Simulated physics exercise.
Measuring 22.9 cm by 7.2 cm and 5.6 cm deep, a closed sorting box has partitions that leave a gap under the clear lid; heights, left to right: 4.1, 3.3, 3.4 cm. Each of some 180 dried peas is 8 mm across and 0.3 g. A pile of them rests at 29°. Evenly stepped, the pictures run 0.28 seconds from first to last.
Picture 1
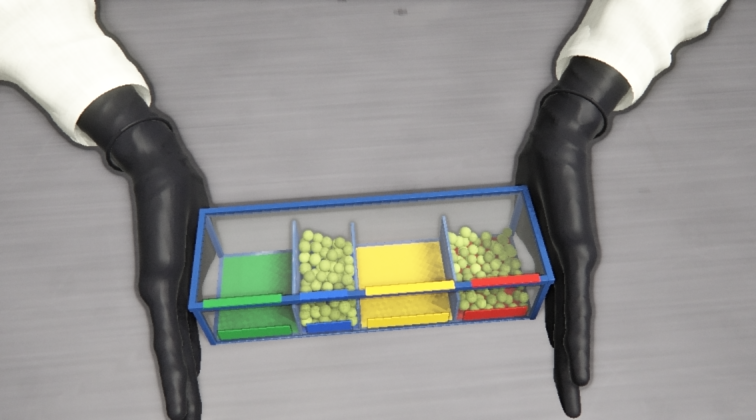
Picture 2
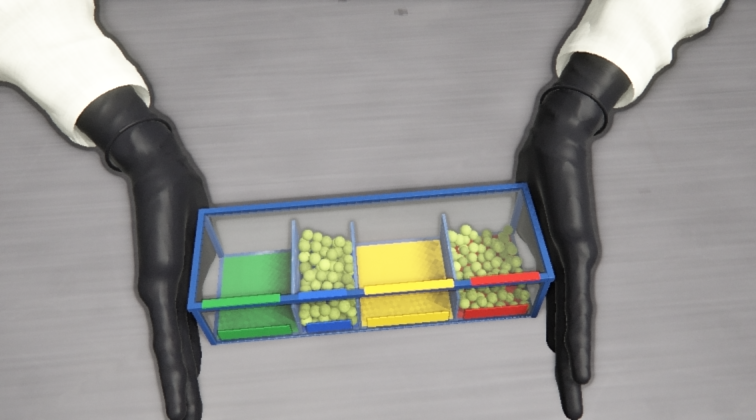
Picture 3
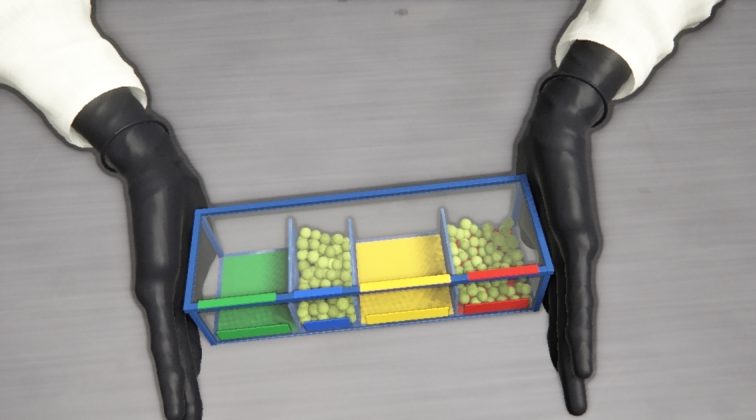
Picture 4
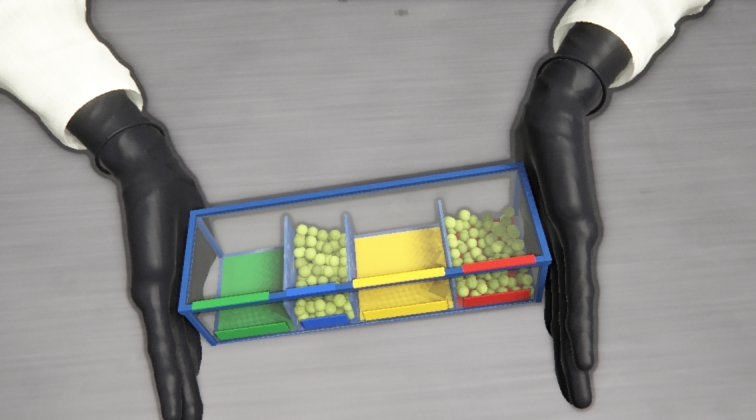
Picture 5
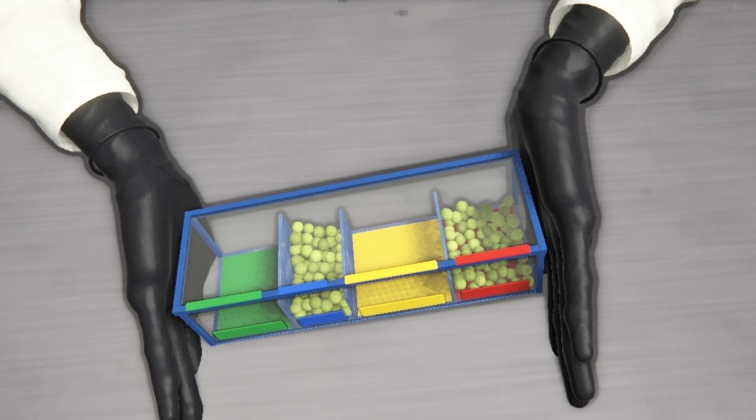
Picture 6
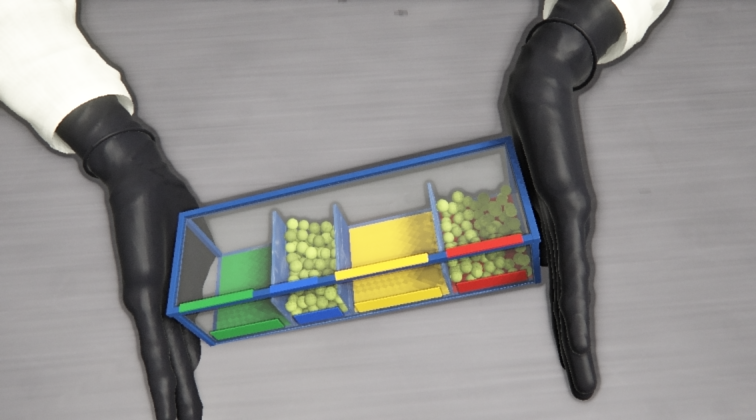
Black-gloved hands tilting a clear-lidded, blue-framed box of colored compartments, its right side rising while pale green balls stay in two sections.
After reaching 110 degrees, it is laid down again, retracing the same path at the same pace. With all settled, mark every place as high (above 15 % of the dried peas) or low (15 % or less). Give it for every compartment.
Red compartment: Low; blue compartment: High; green compartment: High; yellow compartment: Low.
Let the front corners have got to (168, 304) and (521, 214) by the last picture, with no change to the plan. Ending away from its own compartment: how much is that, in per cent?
In that case some 65 per cent.
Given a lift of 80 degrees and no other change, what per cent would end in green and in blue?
Green: 5, blue: 50 (per cent).
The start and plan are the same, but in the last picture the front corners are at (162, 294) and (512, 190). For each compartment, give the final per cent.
Final per cent - red: 5; blue: 60; green: 25; yellow: 5.
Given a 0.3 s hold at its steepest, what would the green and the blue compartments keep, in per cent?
Then green keeps 60% and blue keeps 40%.
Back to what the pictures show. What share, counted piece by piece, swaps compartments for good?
It works out to about 70 per cent.
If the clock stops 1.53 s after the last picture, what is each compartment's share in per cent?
Red = 25, blue = 45, green = 20, yellow = 15 (per cent).
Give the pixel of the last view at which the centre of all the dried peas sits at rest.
About (275, 294).
Then, 1.53 s after the last picture, tilt 110 degrees; red 25 %, blue 45 %, green 20 %, yellow 15 %.
Then, 2.55 s after the last picture, tilt 50 degrees; blue 45 %, green 55 %.
Then, 3.55 s after the last picture, tilt 0 degrees; blue 40 %, green 60 %.
In the end, red 0 %, blue 40 %, green 60 %, yellow 0 %.
